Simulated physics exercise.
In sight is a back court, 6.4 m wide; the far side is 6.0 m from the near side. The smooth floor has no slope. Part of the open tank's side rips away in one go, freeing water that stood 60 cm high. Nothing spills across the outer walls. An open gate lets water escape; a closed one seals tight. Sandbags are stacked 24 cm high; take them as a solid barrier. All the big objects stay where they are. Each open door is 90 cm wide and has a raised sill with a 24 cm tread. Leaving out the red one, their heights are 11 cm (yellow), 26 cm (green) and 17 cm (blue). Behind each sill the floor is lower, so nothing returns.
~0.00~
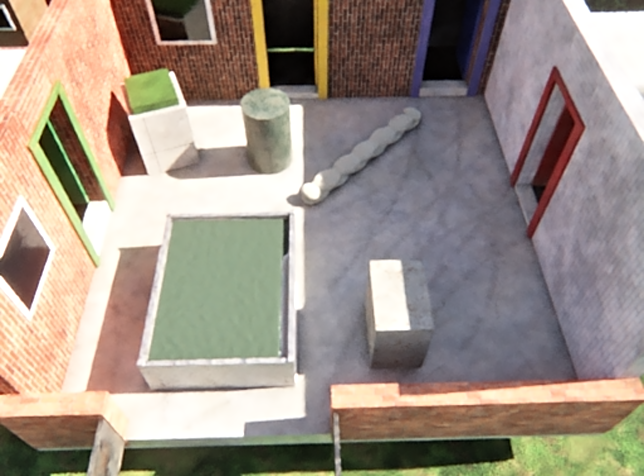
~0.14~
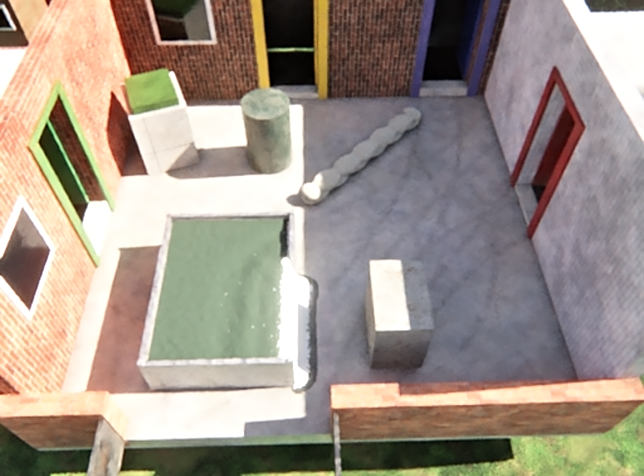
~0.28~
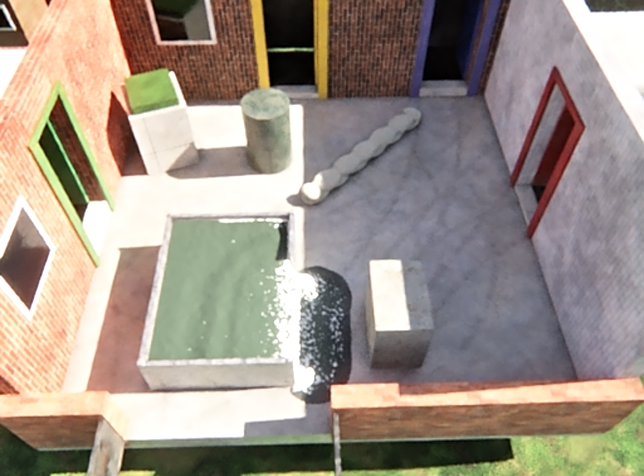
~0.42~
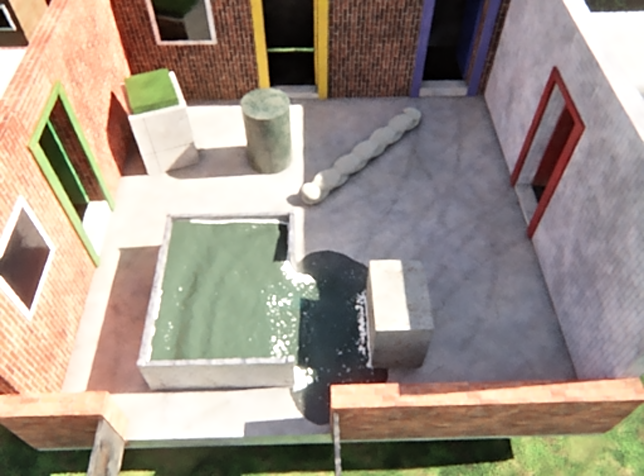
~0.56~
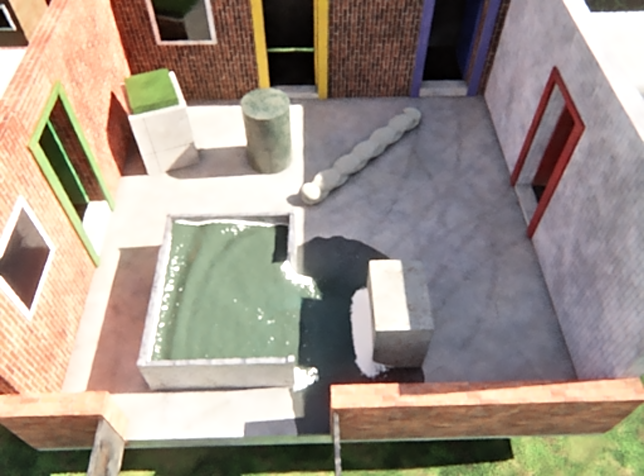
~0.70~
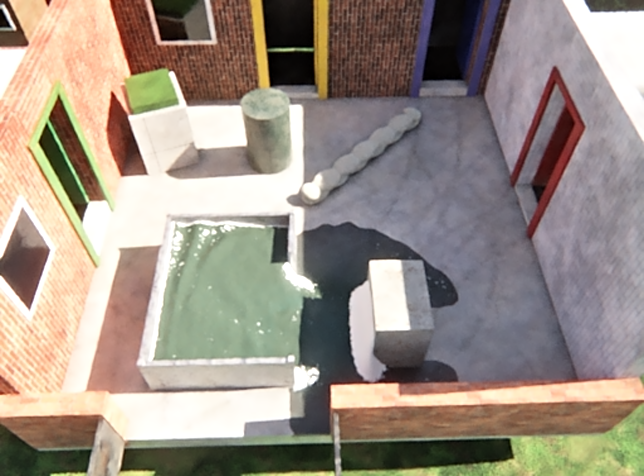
Water bursts from the right side of an open tank of green water and spreads in a dark sheet across the grey floor of a walled brick court, seen from high above by a still camera. A pale block stands right of the tank, with a cylinder, twisted sandbag row and yellow, blue, green and red doorways beyond. The water strikes the block, foams, and curls around it.
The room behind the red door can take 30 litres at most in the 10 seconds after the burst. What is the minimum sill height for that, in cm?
Some 7.5 cm above the ground.
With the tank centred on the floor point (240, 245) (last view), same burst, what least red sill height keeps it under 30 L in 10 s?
Then roughly 17 cm.
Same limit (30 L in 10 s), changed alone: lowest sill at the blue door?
About 15 cm at blue.
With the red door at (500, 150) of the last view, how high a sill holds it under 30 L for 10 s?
Roughly 10.5 cm.
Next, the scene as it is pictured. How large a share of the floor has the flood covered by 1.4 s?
Some 20 per cent of it.
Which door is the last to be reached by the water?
Last comes the green one.
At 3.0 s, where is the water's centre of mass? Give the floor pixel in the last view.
Around (357, 289).
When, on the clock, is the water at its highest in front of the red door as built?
At about 2.2 s.
After 1.4 s water covers 20 % of the floor, deepest (49 cm) near (357, 412); it has not reached the red door.
After 3.0 s water covers 50 % of the floor, deepest (28 cm) near (580, 407); 11 cm at the red door, 14 litres in over its 7 cm sill.
After 10.0 s water covers 85 % of the floor, deepest (10 cm) near (531, 293); 9 cm at the red door, 35 litres in over its 7 cm sill.
At the red door as built, the water arrived by 1.7 s and peaked near 13 cm at 2.2 s.
With a sill of 6 cm, 49 litres would have come in within the 10 s; with 9.5 cm, 11 litres. So under 30 litres takes about 7.5 cm.
